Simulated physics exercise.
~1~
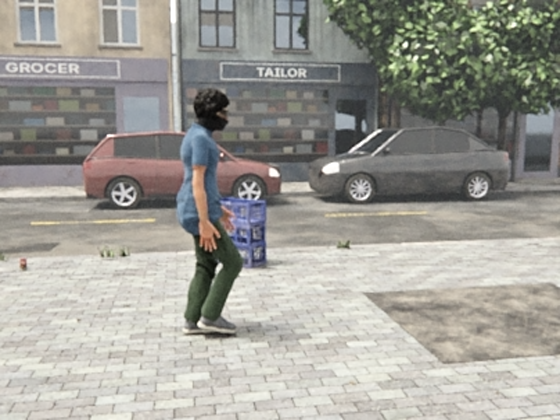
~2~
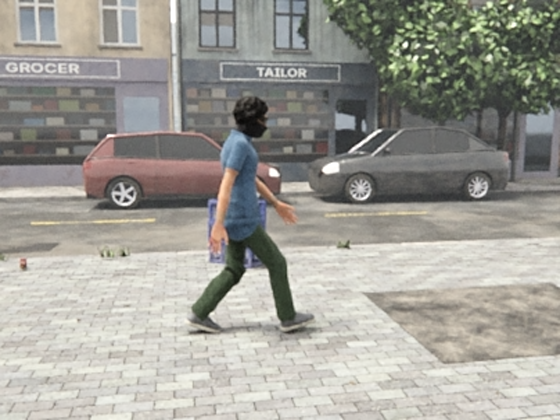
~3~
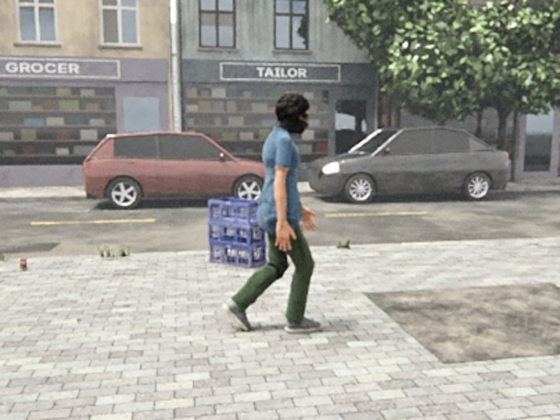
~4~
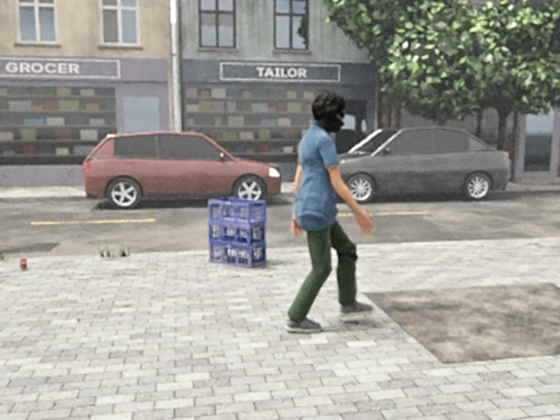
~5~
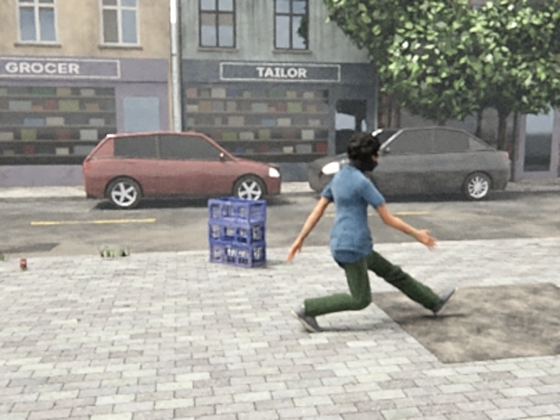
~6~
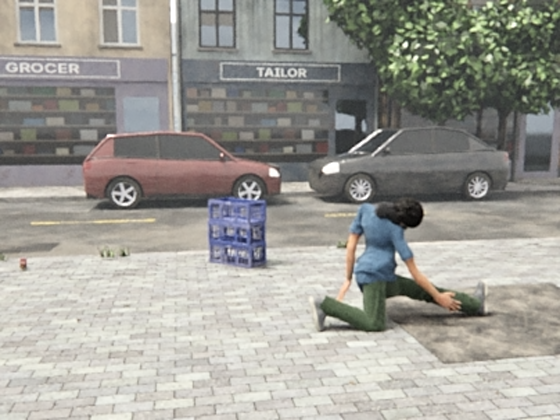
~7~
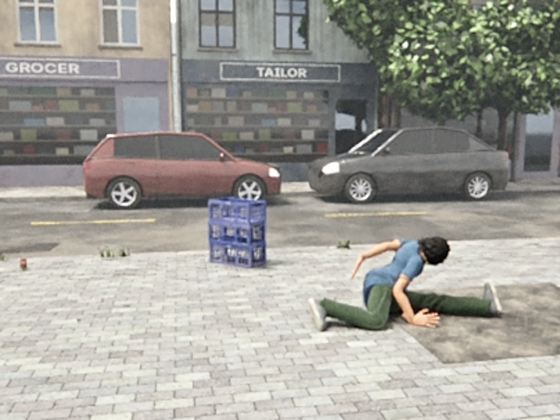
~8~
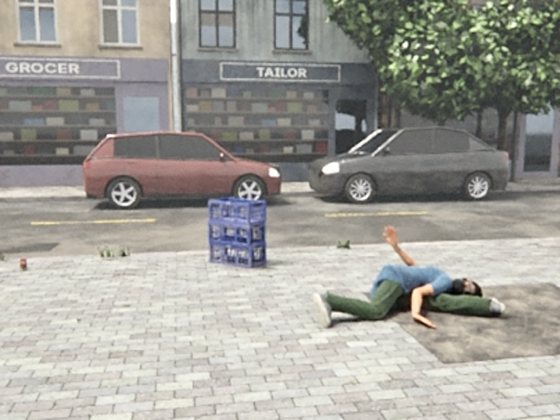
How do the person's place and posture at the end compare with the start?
At the start the person is upright and walking in front of the blue crates. By the end they are farther right and lower in view, sprawled on the ground with head and upper body over the dark patch.
